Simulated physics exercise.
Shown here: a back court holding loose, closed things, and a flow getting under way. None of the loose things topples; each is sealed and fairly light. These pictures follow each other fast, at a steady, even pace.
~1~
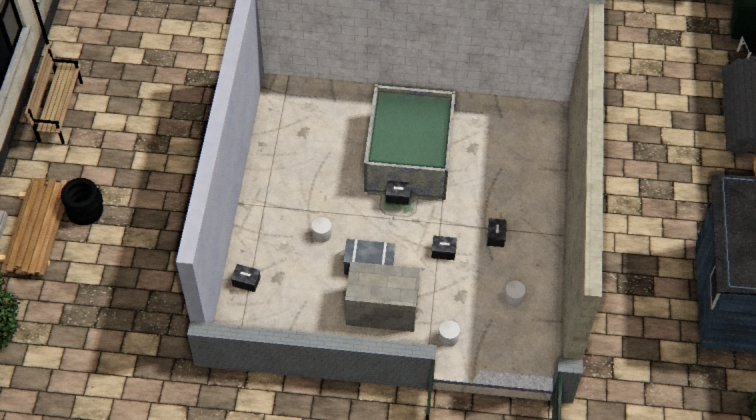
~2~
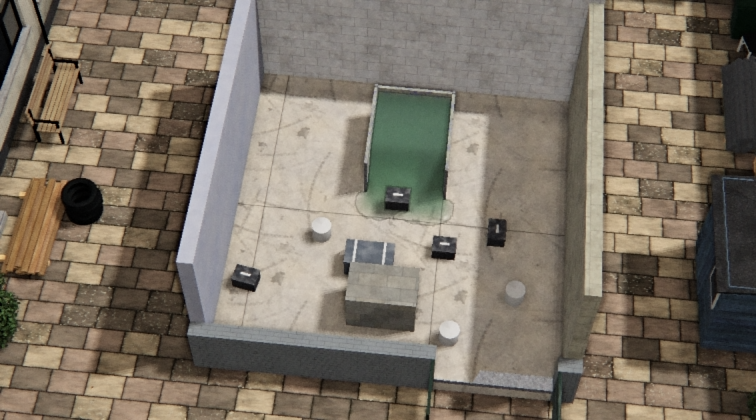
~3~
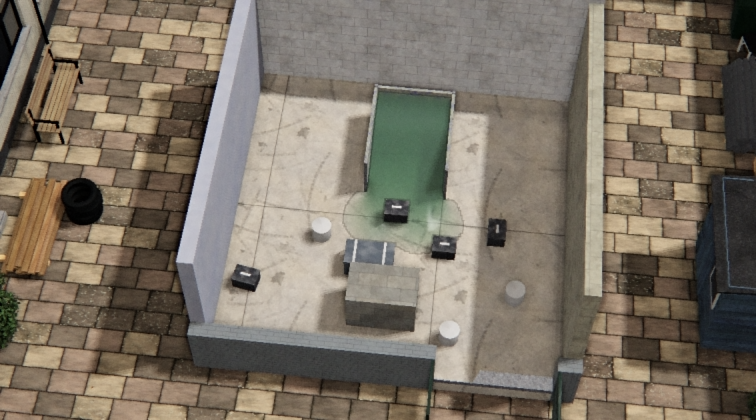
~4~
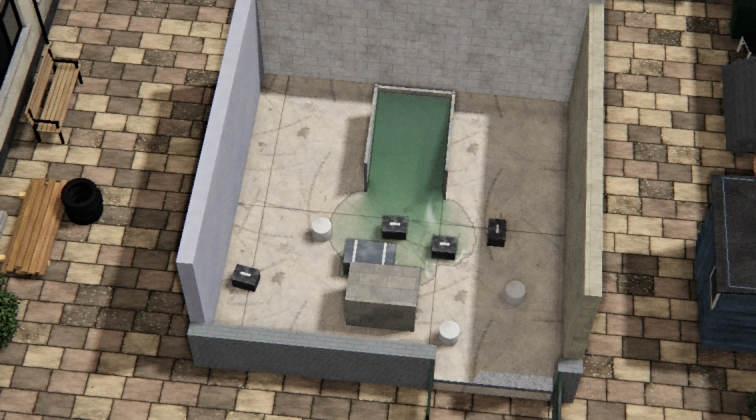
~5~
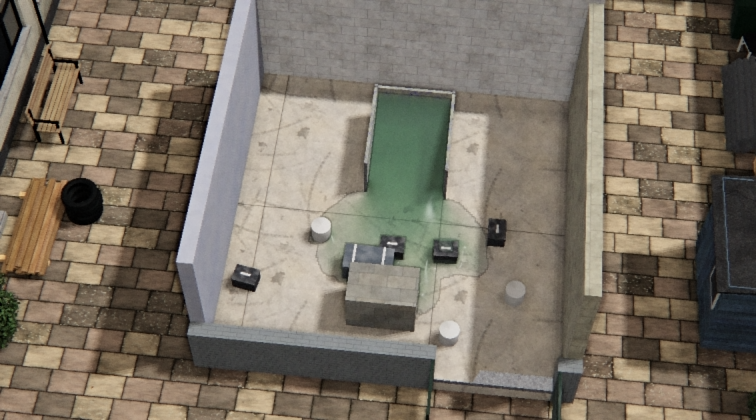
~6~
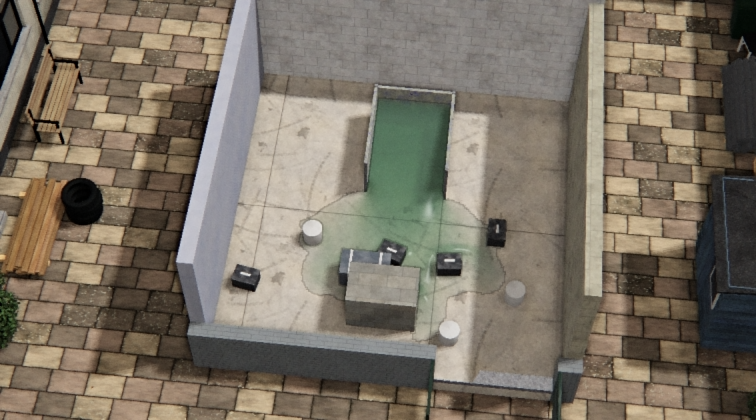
To begin with, green liquid sits in a raised tank inside a walled court, with dark boxes and pale cylinders scattered on the floor. The tank's near side opens and liquid spreads forward, pushing the closest box toward a grey block. The pool then widens around several objects, nudging a few slightly.
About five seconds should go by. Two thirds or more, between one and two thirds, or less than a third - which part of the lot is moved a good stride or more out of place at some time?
That share hits two thirds or goes past it.
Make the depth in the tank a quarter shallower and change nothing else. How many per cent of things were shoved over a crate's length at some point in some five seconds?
Near 80 per cent of the loose things.
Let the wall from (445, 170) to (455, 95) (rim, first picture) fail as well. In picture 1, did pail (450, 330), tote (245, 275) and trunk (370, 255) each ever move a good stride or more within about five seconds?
Same order as named: Sent that far; not sent that far; not sent that far.
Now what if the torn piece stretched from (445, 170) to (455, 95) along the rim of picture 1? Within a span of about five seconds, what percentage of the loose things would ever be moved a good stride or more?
Estimate: Close to 40 per cent.
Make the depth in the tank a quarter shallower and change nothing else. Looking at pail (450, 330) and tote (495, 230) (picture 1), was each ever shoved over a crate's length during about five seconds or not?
Here's the rundown: Made it that far, then came up short.
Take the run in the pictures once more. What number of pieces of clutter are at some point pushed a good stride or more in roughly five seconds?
I make it 7 in total.
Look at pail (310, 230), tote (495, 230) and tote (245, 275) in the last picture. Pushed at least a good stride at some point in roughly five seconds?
Object by object as listed: Travels that far, falls short and travels that far.
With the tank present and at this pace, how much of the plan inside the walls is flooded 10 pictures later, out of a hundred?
Roughly 55 %.
A moment on, 3 of 8 are well off their spots; 2 afloat.
Next, 5 of 8 are well off their spots; 4 afloat.
Later, 7 of 8 are well off their spots; 2 afloat.
In the end, 7 of 8 are well off their spots, and 7 have been at some point; 1 afloat.
